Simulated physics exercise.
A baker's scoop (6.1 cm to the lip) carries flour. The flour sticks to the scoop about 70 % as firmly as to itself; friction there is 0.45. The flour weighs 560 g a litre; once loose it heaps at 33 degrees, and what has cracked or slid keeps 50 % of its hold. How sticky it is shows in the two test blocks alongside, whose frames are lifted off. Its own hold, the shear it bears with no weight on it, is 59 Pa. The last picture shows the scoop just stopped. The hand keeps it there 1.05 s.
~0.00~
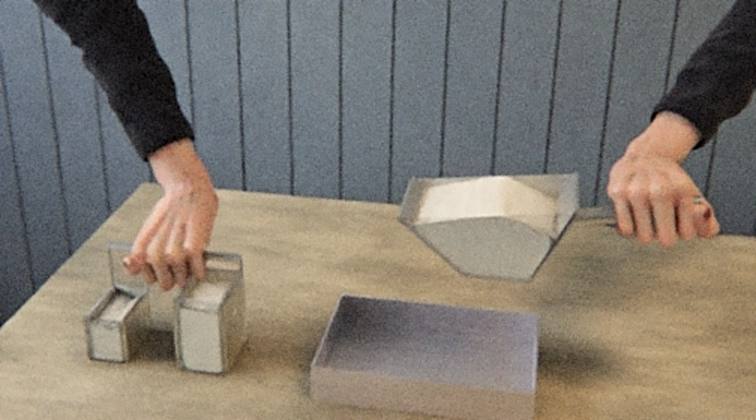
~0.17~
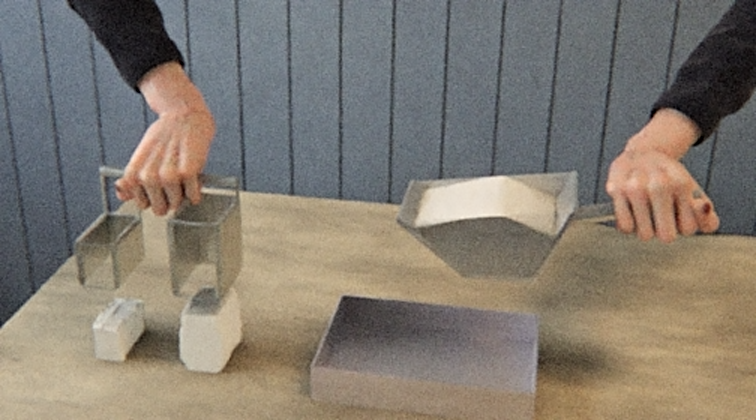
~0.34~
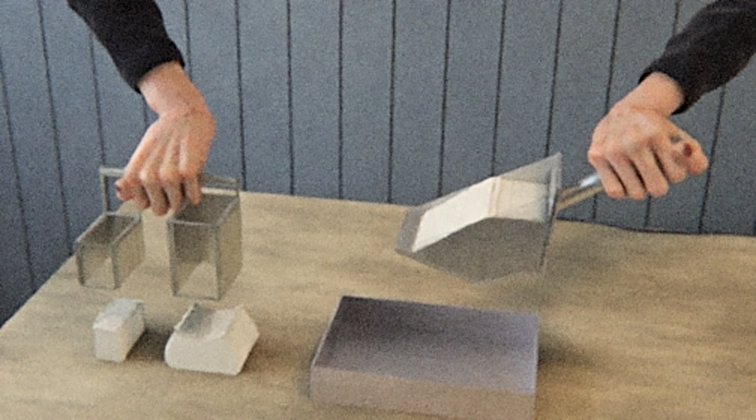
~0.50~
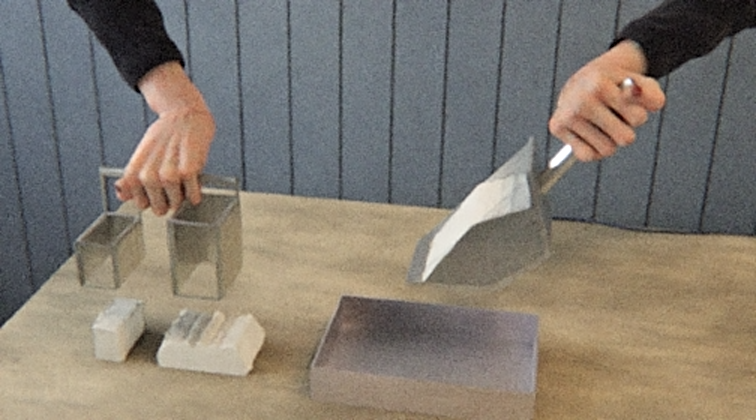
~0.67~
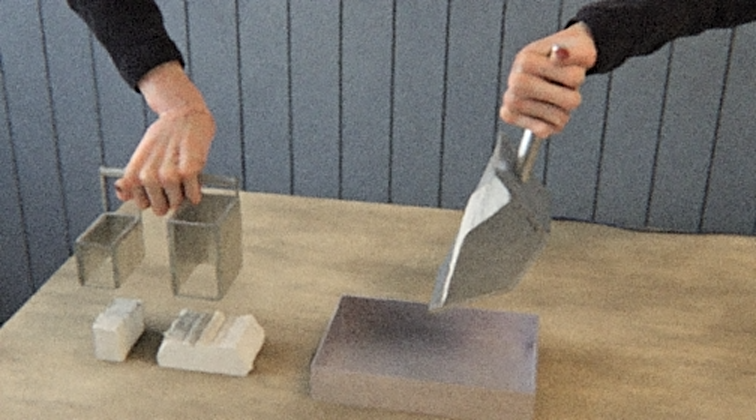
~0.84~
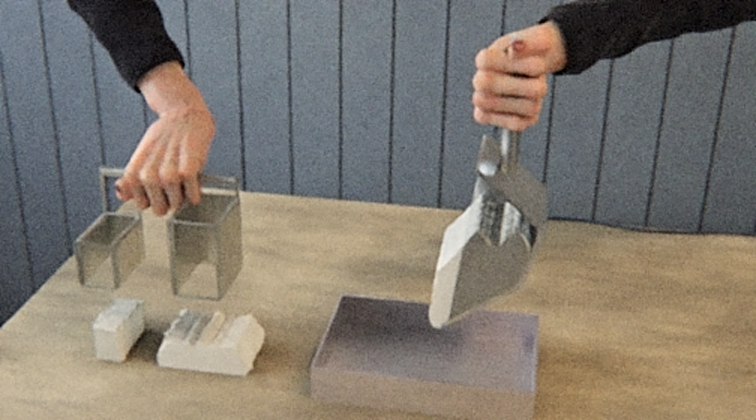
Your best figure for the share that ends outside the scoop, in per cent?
Close to 100 per cent.
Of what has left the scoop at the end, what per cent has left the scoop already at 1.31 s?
About 90 %.
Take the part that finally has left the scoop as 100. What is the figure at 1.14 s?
Some 70 per cent.
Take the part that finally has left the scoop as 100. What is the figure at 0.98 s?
About 50 %.
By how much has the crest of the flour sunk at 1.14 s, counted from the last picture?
About 5.0 cm.
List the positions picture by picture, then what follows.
The first frame shows lip at (401, 216), tilt 0 degrees; highest point of the flour at (501, 215); test blocks 4.7 cm, 8.6 cm high (left to right).
The second frame shows lip at (401, 219), tilt 2 degrees; highest point of the flour at (494, 215); test blocks 4.7 cm, 7.8 cm high (left to right).
The third frame shows lip at (398, 248), tilt 20 degrees; highest point of the flour at (503, 218); test blocks 4.7 cm, 5.1 cm high (left to right).
The fourth frame shows lip at (407, 281), tilt 42 degrees; highest point of the flour at (530, 210); test blocks 4.7 cm, 4.0 cm high (left to right).
The fifth frame shows lip at (430, 310), tilt 64 degrees; highest point of the flour at (513, 203); test blocks 4.7 cm, 4.0 cm high (left to right).
The sixth frame shows lip at (446, 321), tilt 76 degrees; highest point of the flour at (513, 234); test blocks 4.7 cm, 4.0 cm high (left to right).
By 0.98 s, the scoop is at 76 degrees and 49 % has left it.
By 1.14 s, the scoop is at 76 degrees and 72 % has left it.
By 1.31 s, the scoop is at 76 degrees and 90 % has left it.
By 1.47 s, the scoop is at 76 degrees and 100 % has left it.
By 1.58 s, at the end, the scoop is at 76 degrees and 100 % has left it.
